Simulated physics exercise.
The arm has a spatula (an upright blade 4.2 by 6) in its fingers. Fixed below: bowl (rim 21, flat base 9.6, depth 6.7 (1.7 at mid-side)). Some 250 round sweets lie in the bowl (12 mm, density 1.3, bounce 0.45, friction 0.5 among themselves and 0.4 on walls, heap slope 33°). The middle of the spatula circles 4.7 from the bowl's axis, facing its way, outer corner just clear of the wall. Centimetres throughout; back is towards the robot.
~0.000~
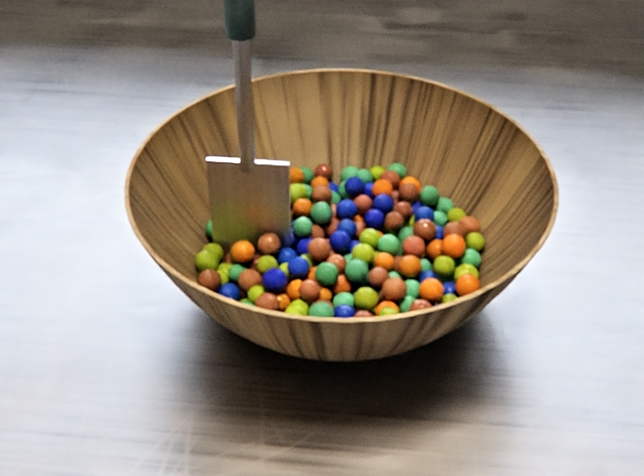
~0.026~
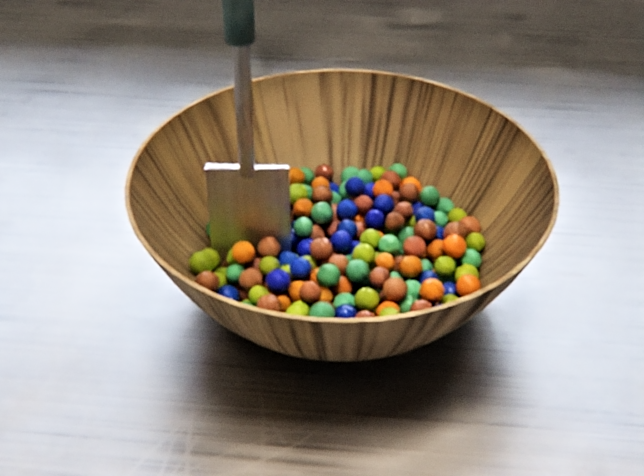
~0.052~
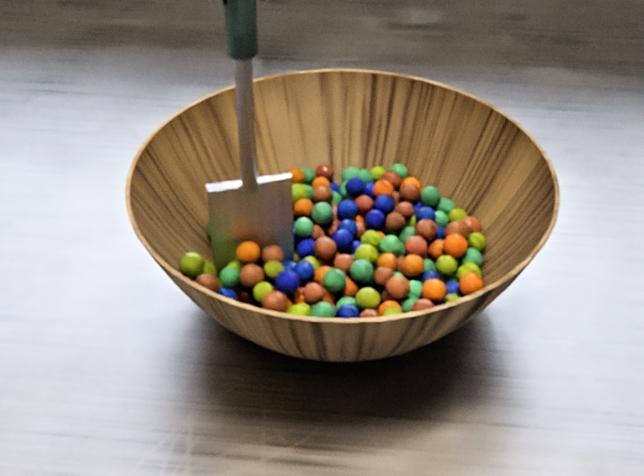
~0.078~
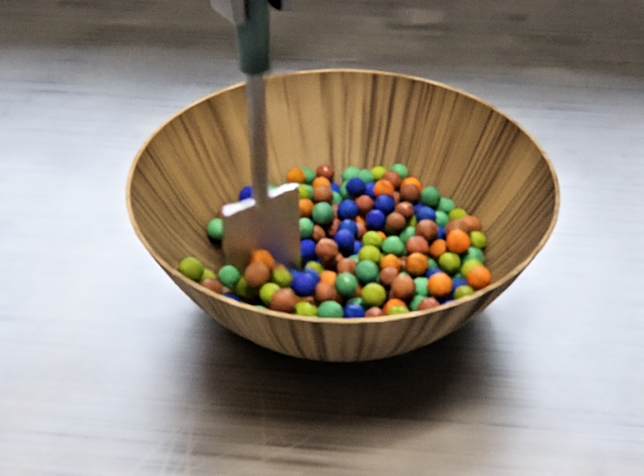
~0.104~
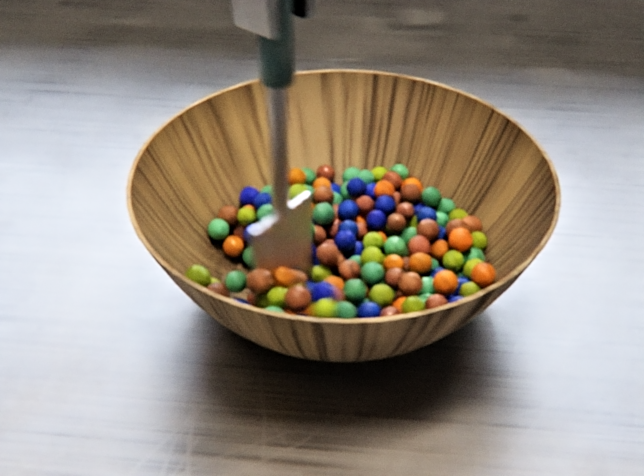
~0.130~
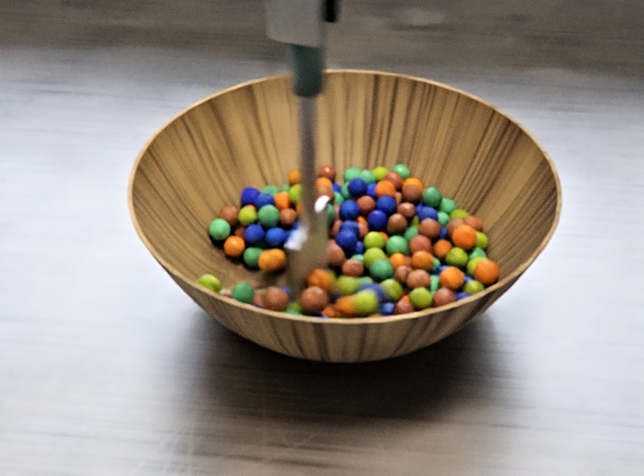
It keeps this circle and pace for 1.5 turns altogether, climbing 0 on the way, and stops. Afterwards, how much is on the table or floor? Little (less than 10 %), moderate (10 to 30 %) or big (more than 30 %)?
On the table or floor the share is little, less than 10 %.
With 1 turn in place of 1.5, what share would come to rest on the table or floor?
In that case some 5 per cent.
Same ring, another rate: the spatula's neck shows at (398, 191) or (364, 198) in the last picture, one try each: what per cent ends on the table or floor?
Some 30 and 20 per cent.
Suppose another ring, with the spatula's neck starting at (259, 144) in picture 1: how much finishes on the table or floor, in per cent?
About 0 per cent.
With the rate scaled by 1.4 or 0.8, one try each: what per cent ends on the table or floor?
About 20 and 0 per cent.
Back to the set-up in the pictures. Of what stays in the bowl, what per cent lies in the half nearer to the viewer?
About 45 per cent.
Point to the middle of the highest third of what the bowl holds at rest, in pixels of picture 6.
Near (432, 212).
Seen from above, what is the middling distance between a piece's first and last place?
About 9 cm.
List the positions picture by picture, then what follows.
The first frame shows the spatula neck at (246, 136), 0° round; upper third of the load around (357, 240), from x 205 to 475, top at y 175; 251 in the bowl.
The second frame shows the spatula neck at (246, 141), 6° round; upper third of the load around (351, 243), from x 200 to 475, top at y 175.
The third frame shows the spatula neck at (248, 156), 22° round; upper third of the load around (348, 256), from x 190 to 475, top at y 175.
The fourth frame shows the spatula neck at (260, 172), 40° round; upper third of the load around (348, 269), from x 190 to 480, top at y 175.
The fifth frame shows the spatula neck at (280, 186), 57° round; upper third of the load around (349, 278), from x 200 to 485, top at y 175.
The sixth frame shows the spatula neck at (309, 195), 75° round; upper third of the load around (364, 282), from x 210 to 485, top at y 175; 251 in the bowl.
After 0.39 s, 256° round, highest piece 8 above the table; 246 in the bowl, 4 on the table or floor, 1 in flight or on the tool.
After 0.66 s, 76° round, highest piece 11 above the table; 238 in the bowl, 8 on the table or floor, 5 in flight or on the tool.
After 0.99 s, 180° round, highest piece 6 above the table; 238 in the bowl, 13 on the table or floor.
After 1.69 s, 180° round, highest piece 6 above the table; 238 in the bowl, 13 on the table or floor.
In the end, 238 in the bowl, 13 on the table or floor. That is 5 % on the table or floor.
